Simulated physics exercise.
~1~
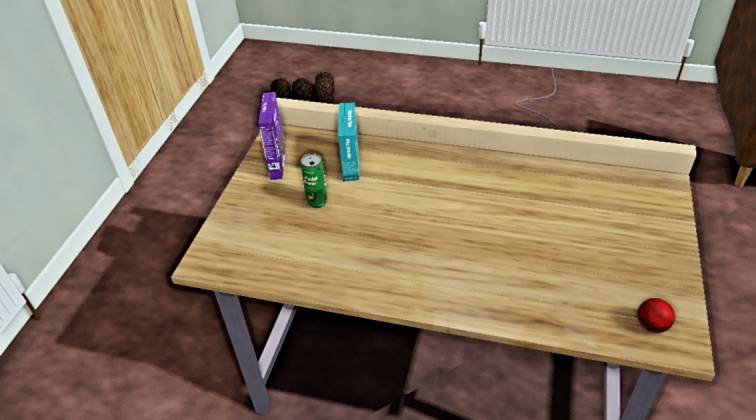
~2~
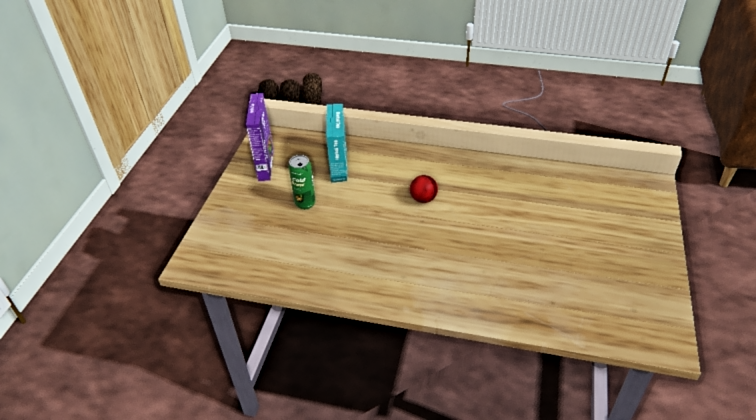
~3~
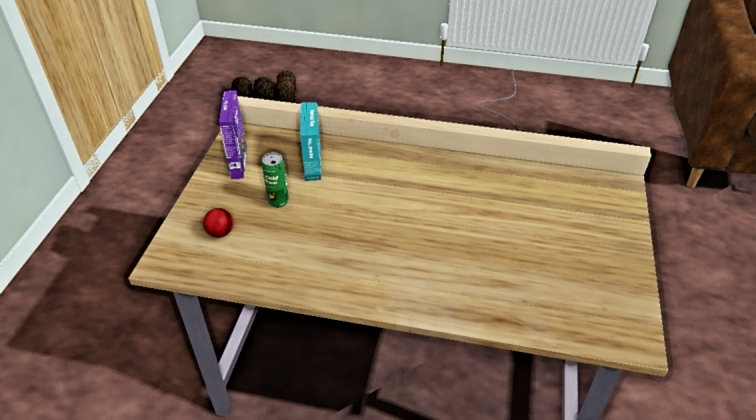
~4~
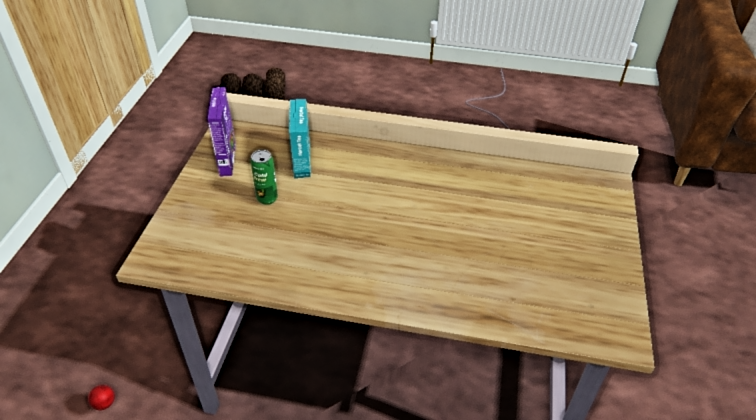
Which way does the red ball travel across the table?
It travels to the left, starting near the right end of the table and going past the left side onto the floor.
